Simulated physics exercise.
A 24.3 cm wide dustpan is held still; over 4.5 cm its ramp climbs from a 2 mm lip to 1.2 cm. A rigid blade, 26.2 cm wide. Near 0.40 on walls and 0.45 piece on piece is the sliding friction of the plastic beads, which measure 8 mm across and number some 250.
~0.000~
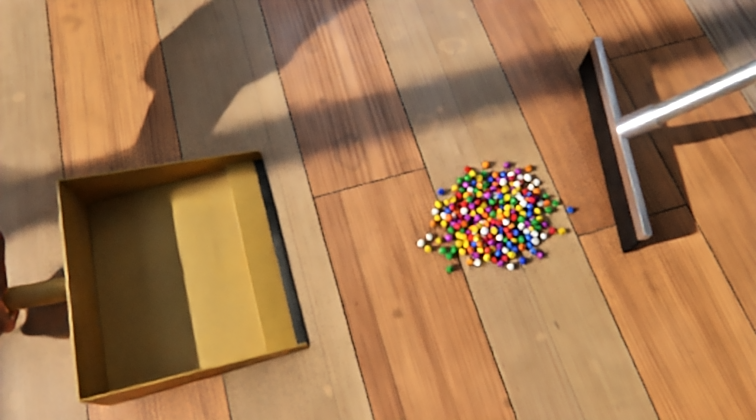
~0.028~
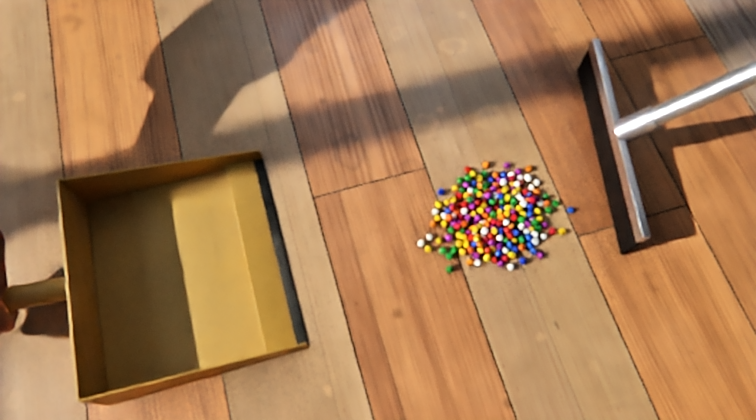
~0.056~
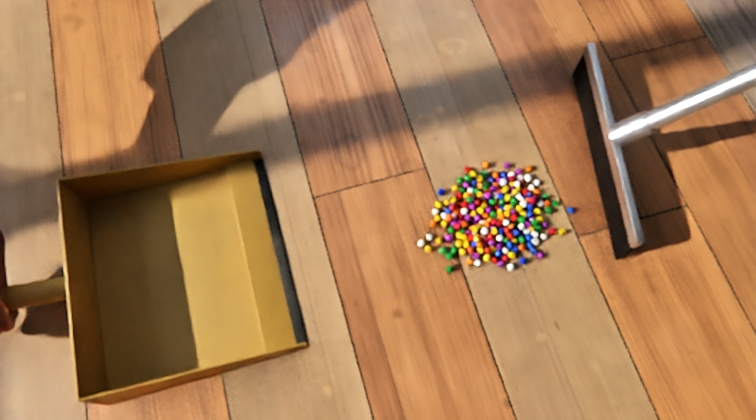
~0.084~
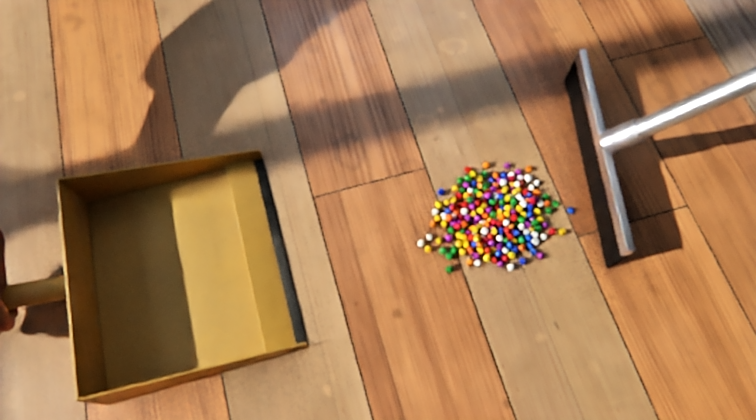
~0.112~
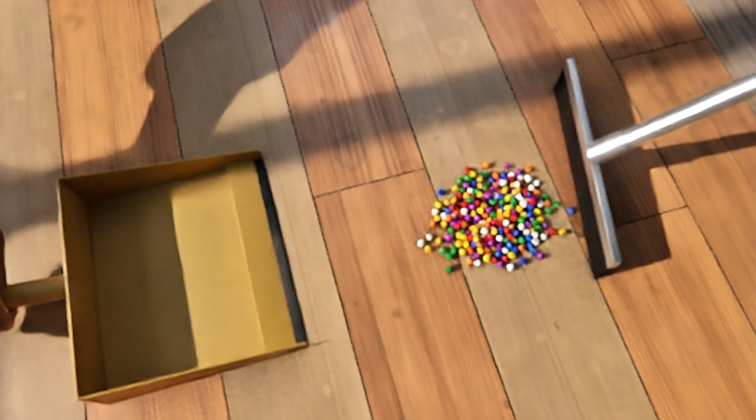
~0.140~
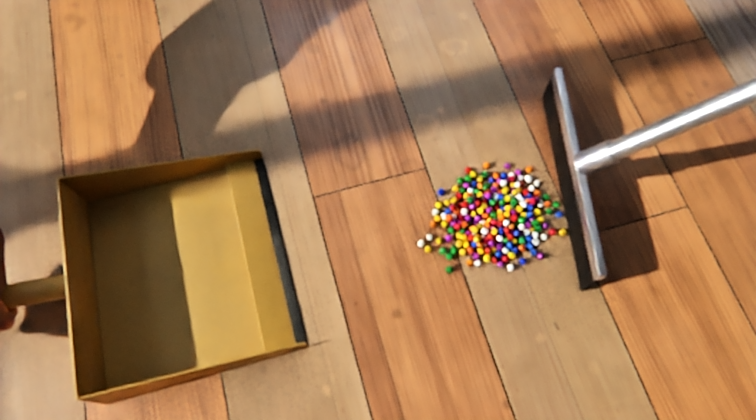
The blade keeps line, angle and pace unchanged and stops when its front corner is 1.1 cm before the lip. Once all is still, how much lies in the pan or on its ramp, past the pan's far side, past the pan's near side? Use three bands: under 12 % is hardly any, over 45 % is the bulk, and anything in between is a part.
In the pan or on its ramp: A part, past the pan's far side: Hardly any, past the pan's near side: A part.
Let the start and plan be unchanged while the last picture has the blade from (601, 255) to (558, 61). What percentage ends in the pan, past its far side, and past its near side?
Pan 25, far 5, near 10.
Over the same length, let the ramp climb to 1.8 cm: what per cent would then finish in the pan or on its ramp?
I'd put it near 15 per cent, ramp counted.
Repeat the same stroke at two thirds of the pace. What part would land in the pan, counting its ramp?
I'd put it at close to 5 per cent.
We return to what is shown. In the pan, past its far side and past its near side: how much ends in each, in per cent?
Pan 15; far side 5; near side 20.
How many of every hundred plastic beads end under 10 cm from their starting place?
About 0 %.
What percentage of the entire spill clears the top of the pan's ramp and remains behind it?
Near 0 per cent, I'd say.
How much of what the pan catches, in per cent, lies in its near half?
Something like 80 per cent of the catch.
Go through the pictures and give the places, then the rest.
Blade from (643, 235) to (595, 46), moved 0.0 cm, 0 of the pieces shifted so far; middle of the pieces at (492, 214); pan at (176, 277), in the first frame.
Blade from (641, 237) to (593, 47), moved 0.3 cm, 0 of the pieces shifted so far; middle of the pieces at (492, 214), in the second frame.
Blade from (636, 242) to (588, 51), moved 1.2 cm, 0 of the pieces shifted so far; middle of the pieces at (492, 214), in the third frame.
Blade from (626, 251) to (580, 58), moved 2.8 cm, 0 of the pieces shifted so far; middle of the pieces at (492, 214), in the fourth frame.
Blade from (613, 263) to (568, 67), moved 4.9 cm, 0 of the pieces shifted so far; middle of the pieces at (492, 214), in the fifth frame.
Blade from (599, 275) to (556, 76), moved 7.1 cm, 1 of the pieces shifted so far; middle of the pieces at (492, 214); pan at (175, 276). Its pace works out near 0.79 m/s, heading 22 degrees towards the viewer's side, in the sixth frame.
After 0.35 s, middle of the blade 19 cm from the lip; 0 % over the lip, far side 0 %, near side 5 %.
After 0.49 s, middle of the blade 9 cm from the lip; 0 % over the lip, far side 0 %, near side 15 %.
After 0.76 s, middle of the blade 4 cm from the lip; 20 % over the lip, far side 5 %, near side 20 %.
At rest (1.7 s), pan 15 %, far side 5 %, near side 20 %, in front of the lip or behind the blade 55 %.
